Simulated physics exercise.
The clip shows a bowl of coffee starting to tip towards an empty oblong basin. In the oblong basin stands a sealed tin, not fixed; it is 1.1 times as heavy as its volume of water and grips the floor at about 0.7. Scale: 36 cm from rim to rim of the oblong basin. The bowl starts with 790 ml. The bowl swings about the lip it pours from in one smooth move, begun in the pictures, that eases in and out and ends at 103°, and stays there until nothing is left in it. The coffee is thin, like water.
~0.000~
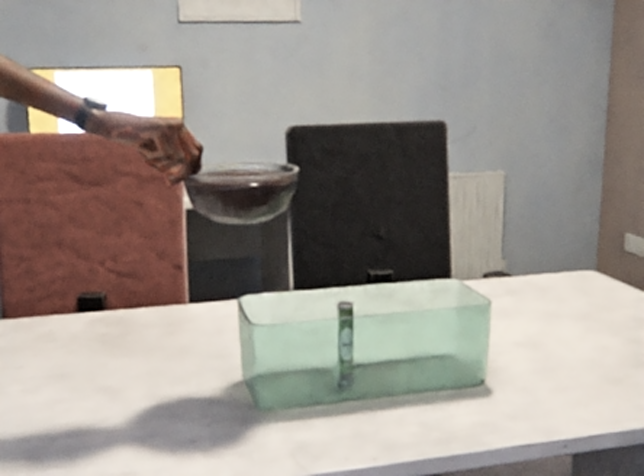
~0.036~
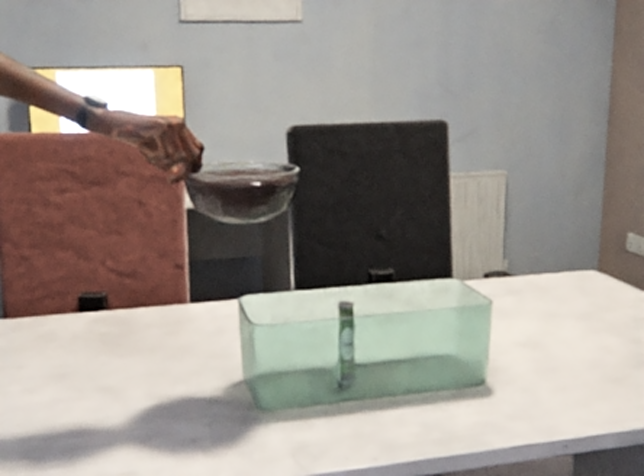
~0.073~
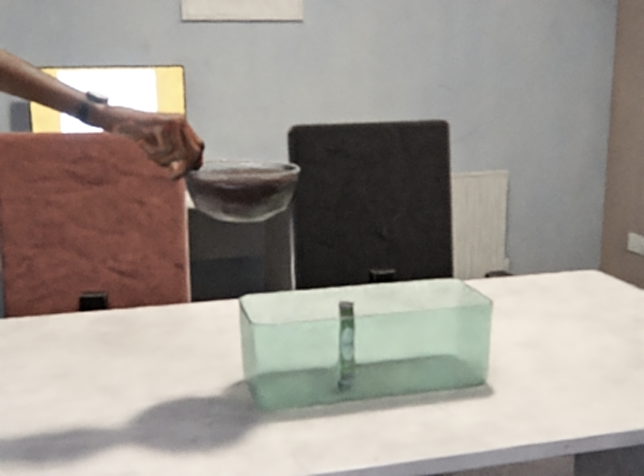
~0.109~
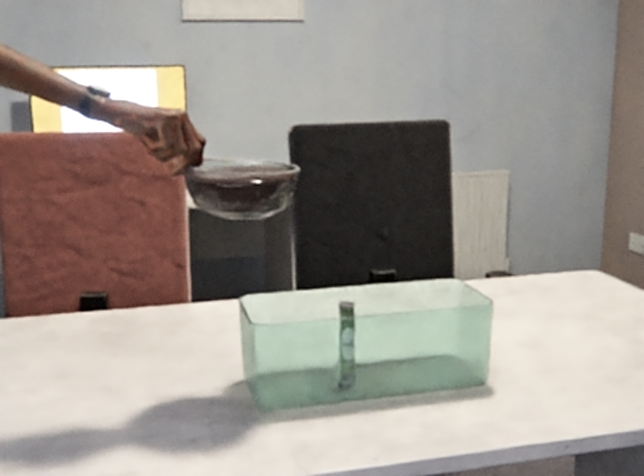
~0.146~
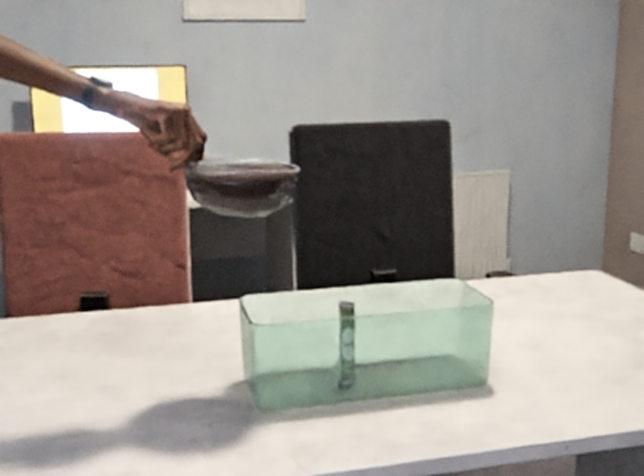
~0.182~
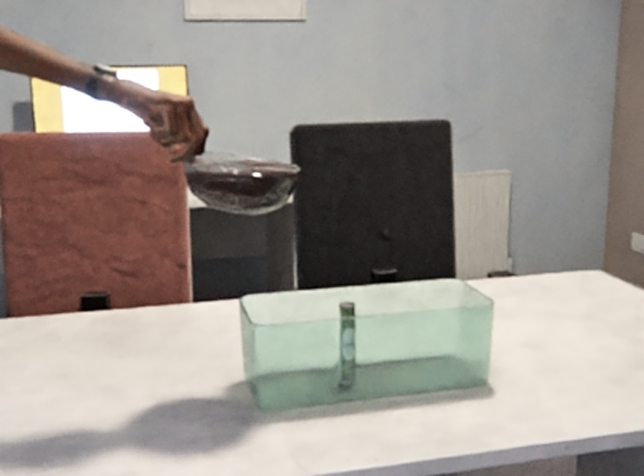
A hand holds a glass bowl of dark liquid above an oblong basin and tilts it slightly.
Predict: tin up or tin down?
The tin keeps standing.
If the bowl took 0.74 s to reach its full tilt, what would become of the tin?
The tin falls.
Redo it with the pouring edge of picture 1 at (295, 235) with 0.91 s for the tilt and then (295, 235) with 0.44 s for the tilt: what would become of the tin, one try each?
First it topples; then it topples.
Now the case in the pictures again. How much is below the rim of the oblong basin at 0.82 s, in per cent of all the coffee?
About 70 per cent.
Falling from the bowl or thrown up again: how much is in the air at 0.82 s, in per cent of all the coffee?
About 26 per cent.
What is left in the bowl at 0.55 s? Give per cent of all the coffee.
About 48 per cent.
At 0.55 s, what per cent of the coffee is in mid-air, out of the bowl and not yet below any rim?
Some 48 per cent.
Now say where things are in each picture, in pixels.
In the first picture, tilt 0°; pouring edge (296, 169); surface from (186, 179) to (293, 175); the oblong basin's rim runs from (244, 312) to (475, 292); the tin's top is at (345, 308).
In the second picture, tilt 0°; pouring edge (297, 169); surface from (186, 179) to (294, 174).
In the third picture, tilt 2°; pouring edge (297, 168); surface from (187, 177) to (294, 172).
In the fourth picture, tilt 4°; pouring edge (297, 169); surface from (187, 176) to (294, 171).
In the fifth picture, tilt 6°; pouring edge (297, 169); surface from (187, 173) to (294, 169).
In the sixth picture, tilt 10°; pouring edge (297, 169); surface from (188, 169) to (295, 167).
After 0.55 s the tilt is 68° and 48 per cent is still to pour; the tin stands where it began.
After 0.82 s the tilt is 101° and 2 per cent is still to pour; the tin stands where it began.
After 1.10 s the tilt is 103° and 0 per cent is still to pour; the tin stands where it began.
After 1.41 s the tilt is 103° and 0 per cent is still to pour; the tin stands where it began.
In the end the tin stands where it began.
